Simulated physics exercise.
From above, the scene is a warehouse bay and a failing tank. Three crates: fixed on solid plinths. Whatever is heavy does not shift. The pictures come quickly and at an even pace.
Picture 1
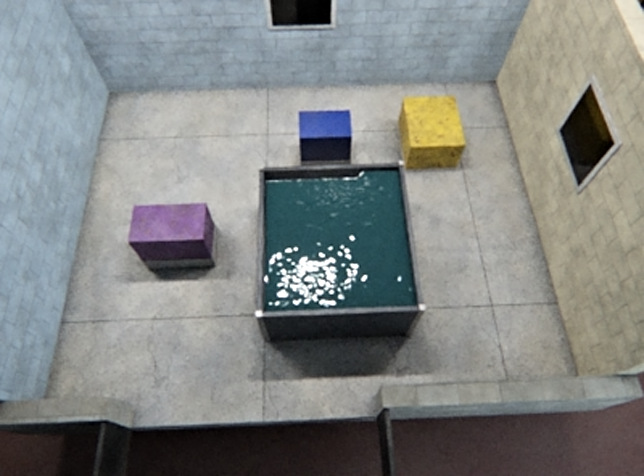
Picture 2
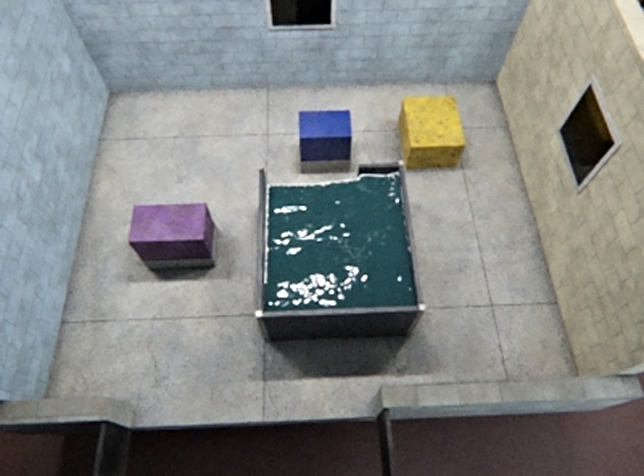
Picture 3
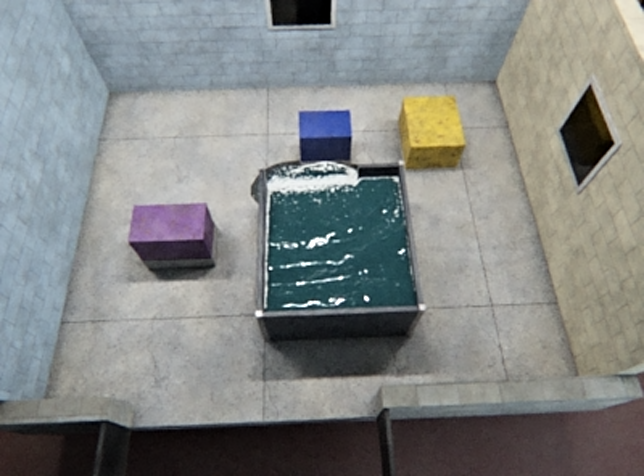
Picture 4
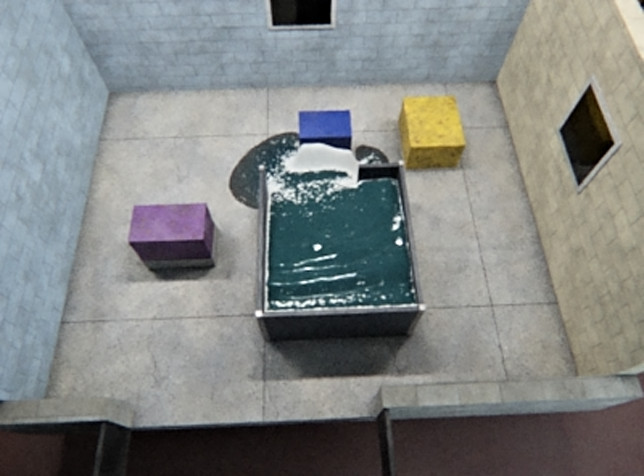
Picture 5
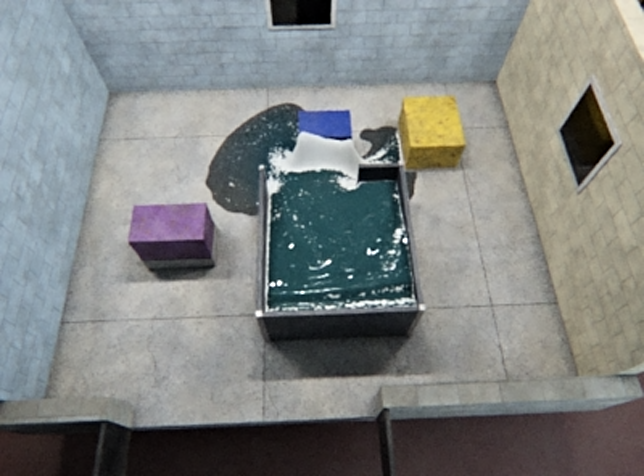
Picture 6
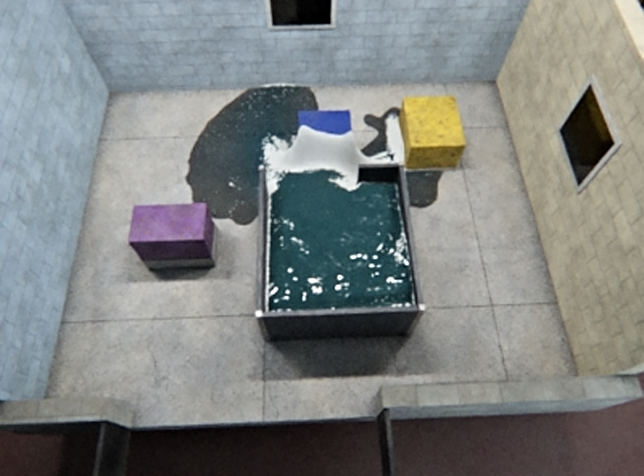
Water pours from the tank's far side and spreads around the blue and yellow crates.
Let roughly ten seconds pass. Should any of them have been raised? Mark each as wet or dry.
Yellow crate: Wet; blue crate: Wet; purple crate: Dry.
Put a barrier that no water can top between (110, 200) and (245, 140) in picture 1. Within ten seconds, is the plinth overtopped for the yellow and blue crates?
One by one: Yellow crate gets wet, blue crate takes water.
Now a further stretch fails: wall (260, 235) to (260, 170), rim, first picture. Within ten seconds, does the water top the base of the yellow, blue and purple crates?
Result - yellow crate gets flooded; blue crate is not reached; purple crate gets flooded.
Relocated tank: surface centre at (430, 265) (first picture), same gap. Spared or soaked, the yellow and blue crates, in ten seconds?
The yellow crate is flooded and the blue crate is flooded.
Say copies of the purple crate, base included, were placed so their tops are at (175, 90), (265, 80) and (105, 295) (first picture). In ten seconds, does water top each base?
In turn: Gets wet, is soaked, escapes it.
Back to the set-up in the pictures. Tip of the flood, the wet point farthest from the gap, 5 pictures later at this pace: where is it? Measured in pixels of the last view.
Around (110, 94).
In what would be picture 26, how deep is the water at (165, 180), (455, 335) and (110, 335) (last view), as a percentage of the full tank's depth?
Going in order, that's 12, 2 and 6 %.
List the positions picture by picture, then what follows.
In the first picture, still water in the tank at (336, 236).
In the second picture, the front is at a hidden place, out from the gap on the tank's far side.
In the third picture, the front is at a hidden place, out from the gap on the tank's far side.
In the fourth picture, water pours out on the tank's far side and has run to (275, 140).
In the fifth picture, water pours out on the tank's far side and has run to (282, 108).
In the sixth picture, water pours out on the tank's far side and has run to (257, 90).
A moment on, water covers 40 % of the floor; the yellow crate water round its plinth, the blue crate water round its plinth, the purple crate water round its plinth.
Next, water covers 55 % of the floor; the yellow crate water round its plinth, the blue crate water round its plinth, the purple crate water round its plinth.
Then, water covers 75 % of the floor; the yellow crate water round its plinth, the blue crate water round its plinth, the purple crate water round its plinth.
Later, water covers 95 % of the floor; the yellow crate water round its plinth, the blue crate water round its plinth, the purple crate water round its plinth.
In the end, water covers 100 % of the floor; the yellow crate was topped, the blue crate was topped, the purple crate stayed above the water.
